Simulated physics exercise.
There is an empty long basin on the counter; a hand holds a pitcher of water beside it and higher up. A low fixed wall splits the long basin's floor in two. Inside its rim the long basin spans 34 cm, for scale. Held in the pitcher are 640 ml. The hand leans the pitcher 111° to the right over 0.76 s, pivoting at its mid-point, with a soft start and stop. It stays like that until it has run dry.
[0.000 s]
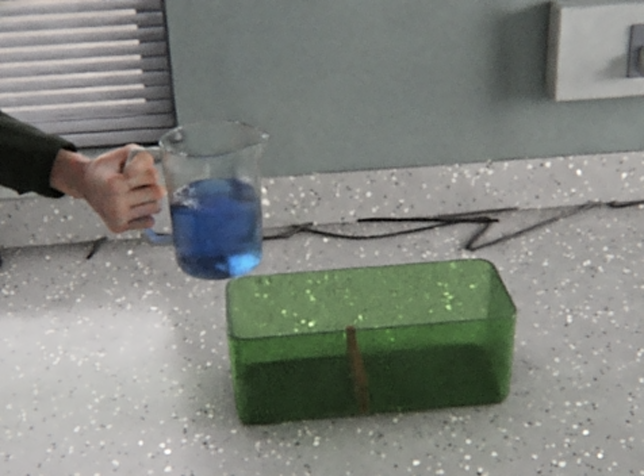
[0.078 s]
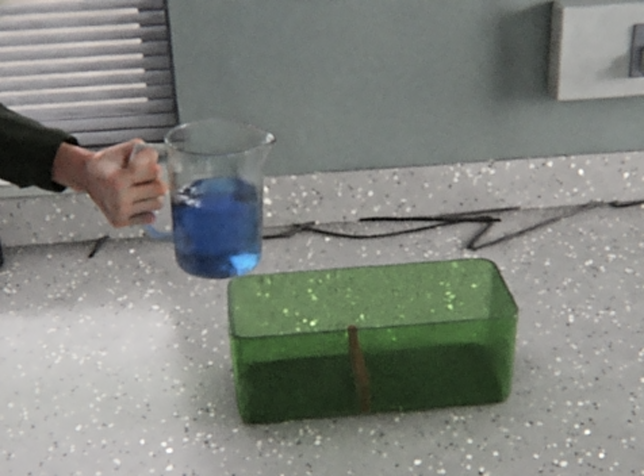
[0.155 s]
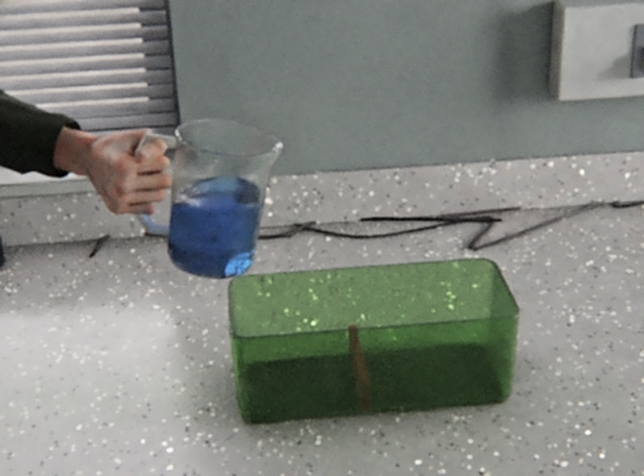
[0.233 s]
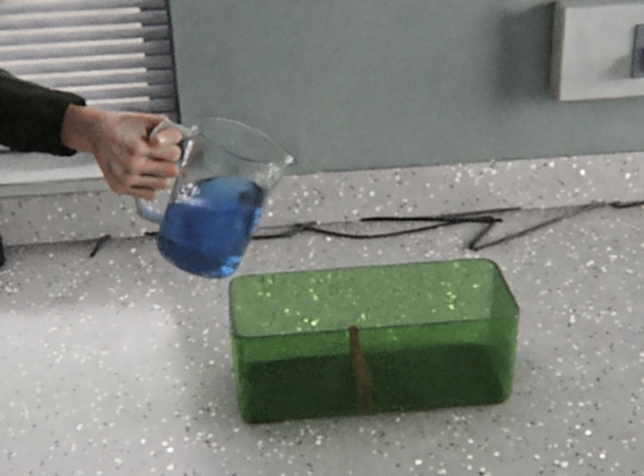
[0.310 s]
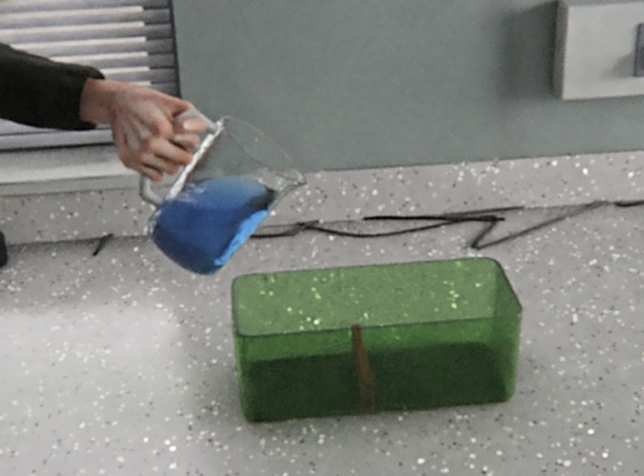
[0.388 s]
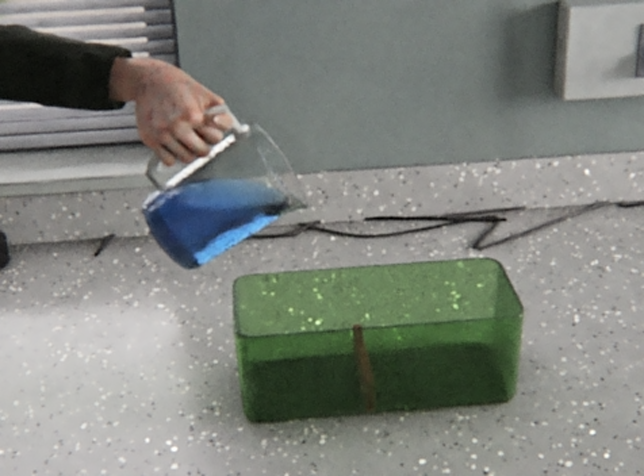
On a speckled gray counter, a hand held a glass pitcher of blue water above and left of a long, green see-through basin, then leaned the pitcher steeply to the right.
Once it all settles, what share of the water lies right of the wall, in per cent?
20 %.
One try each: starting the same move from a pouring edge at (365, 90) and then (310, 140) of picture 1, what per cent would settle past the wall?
80 then 90 %.
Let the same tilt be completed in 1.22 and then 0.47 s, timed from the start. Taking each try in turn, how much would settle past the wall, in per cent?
Respectively about 35 and 20 percent.
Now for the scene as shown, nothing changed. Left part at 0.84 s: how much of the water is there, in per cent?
That share comes to around 60 in a hundred.
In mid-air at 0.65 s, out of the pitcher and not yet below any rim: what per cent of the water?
Share: Roughly 24 per cent.
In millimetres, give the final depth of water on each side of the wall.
About 26 mm left, about 6 mm right.
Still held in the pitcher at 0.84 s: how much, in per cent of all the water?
About 14 per cent.
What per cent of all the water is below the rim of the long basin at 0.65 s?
Fraction in basin: Approx. 14%.
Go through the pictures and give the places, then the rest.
It leans 0°; its right rim is at (270, 136); the water meets the walls at (171, 196) and (258, 189); the long basin's rim runs from (227, 309) to (504, 287); the wall's top is at (356, 355), in the first frame.
It leans 3°; its right rim is at (276, 138); the water meets the walls at (173, 195) and (260, 188), in the second frame.
It leans 11°; its right rim is at (286, 146); the water meets the walls at (174, 196) and (263, 187), in the third frame.
It leans 24°; its right rim is at (297, 161); the water meets the walls at (171, 198) and (267, 189), in the fourth frame.
It leans 40°; its right rim is at (307, 181); the water meets the walls at (157, 209) and (276, 191), in the fifth frame.
It leans 57°; its right rim is at (309, 206); the water meets the walls at (149, 198) and (291, 197), in the sixth frame.
After 0.65 s the tilt is 105° and 62 per cent is still to pour, 13 is left of the wall and 1 right of it.
After 0.84 s the tilt is 111° and 15 per cent is still to pour, 61 is left of the wall and 12 right of it.
After 1.04 s the tilt is 111° and 1 per cent is still to pour, 77 is left of the wall and 17 right of it.
After 1.26 s the tilt is 111° and 0 per cent is still to pour, 79 is left of the wall and 19 right of it.
In the end 79 per cent lies left of the wall, 20 right of it and 2 outside.
